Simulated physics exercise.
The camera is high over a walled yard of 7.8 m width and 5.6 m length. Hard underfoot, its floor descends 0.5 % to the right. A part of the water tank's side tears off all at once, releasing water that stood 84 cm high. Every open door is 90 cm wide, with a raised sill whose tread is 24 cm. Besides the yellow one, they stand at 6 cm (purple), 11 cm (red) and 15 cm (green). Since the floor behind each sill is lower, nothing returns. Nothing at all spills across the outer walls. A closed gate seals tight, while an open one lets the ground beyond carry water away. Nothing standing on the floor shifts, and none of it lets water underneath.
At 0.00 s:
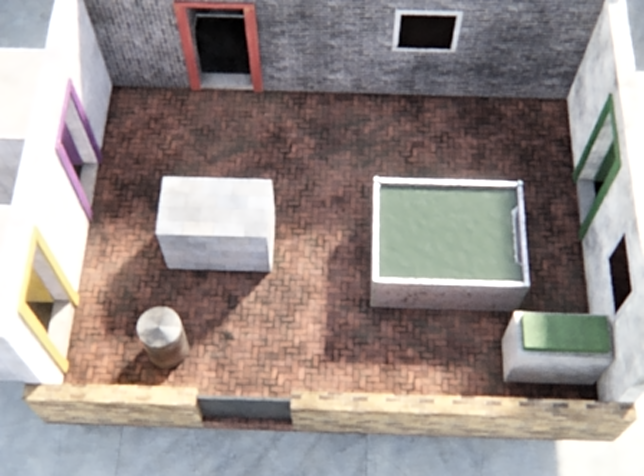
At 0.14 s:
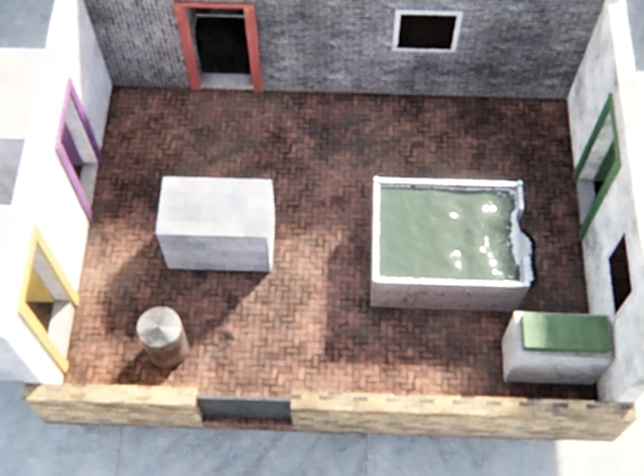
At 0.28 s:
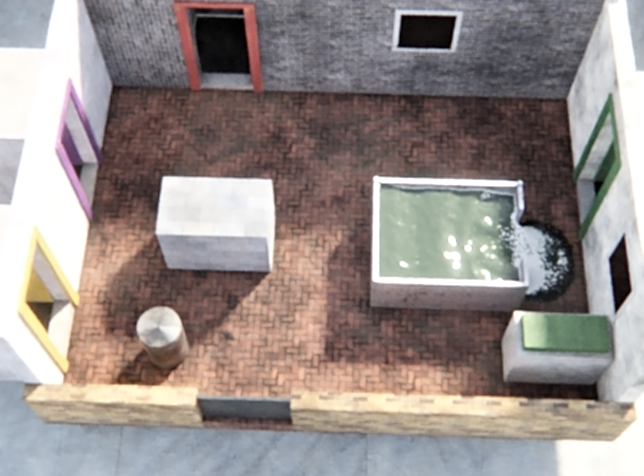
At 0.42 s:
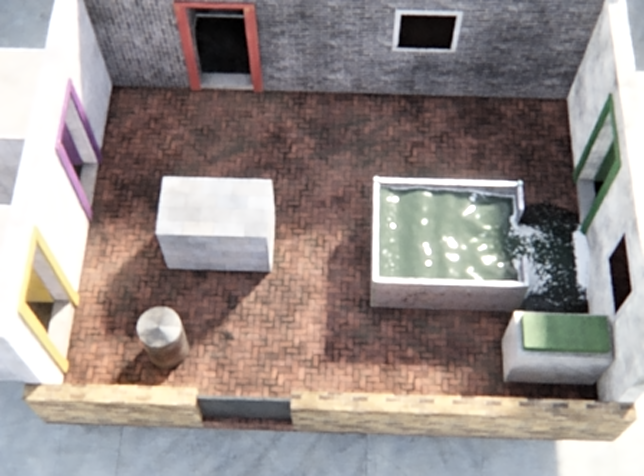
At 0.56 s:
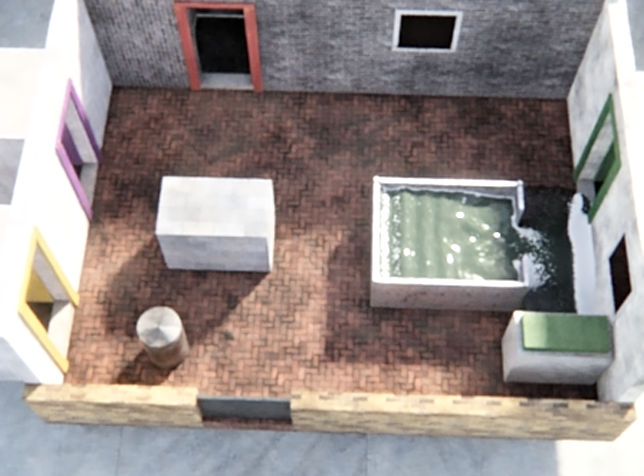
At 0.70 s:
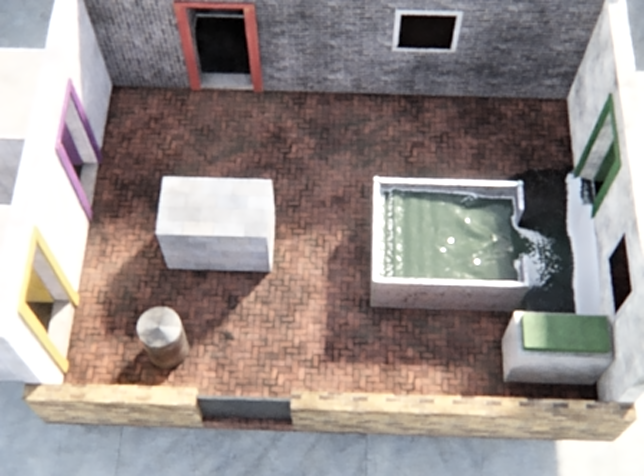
In this clip, a high view shows a walled brick courtyard where the right side of a still, green water tank breaks open, and water pours out, spreads to the right-hand wall and runs along it toward the green door.
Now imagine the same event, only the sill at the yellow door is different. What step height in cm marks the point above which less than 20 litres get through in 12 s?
The point is around 7 cm.
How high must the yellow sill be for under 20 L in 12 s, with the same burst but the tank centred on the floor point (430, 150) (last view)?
Then it needs to be around 8.0 cm high.
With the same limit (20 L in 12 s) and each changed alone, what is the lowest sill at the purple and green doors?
Close to 8.5 cm (purple) and close to 30 cm (green).
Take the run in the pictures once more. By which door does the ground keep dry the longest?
Last in order comes the purple door.
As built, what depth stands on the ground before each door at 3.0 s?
Lab note, depth in cm: Purple 0; red 0; green 20; yellow 0.
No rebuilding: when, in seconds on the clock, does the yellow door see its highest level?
Roughly 5.0 s.
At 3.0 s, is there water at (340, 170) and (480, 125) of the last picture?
Taking them in turn, they come out spared and submerged.
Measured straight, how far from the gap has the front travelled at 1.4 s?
Roughly 3.2 m from the gap.
After 1.4 s water covers 15 % of the floor, deepest (58 cm) near (577, 336); it has not reached the yellow door.
After 3.0 s water covers 45 % of the floor, deepest (34 cm) near (577, 336); it has not reached the yellow door.
After 12.0 s water covers 100 % of the floor, deepest (12 cm) near (330, 155); 7 cm at the yellow door, 0 litres in over its 25 cm sill.
At the yellow door as built, the water arrived by 4.3 s and peaked near 12 cm at 4.8 s.
With a sill of 6 cm, 34 litres would have come in within the 12 s; with 8.5 cm, 10 litres. So under 20 litres takes about 7 cm.
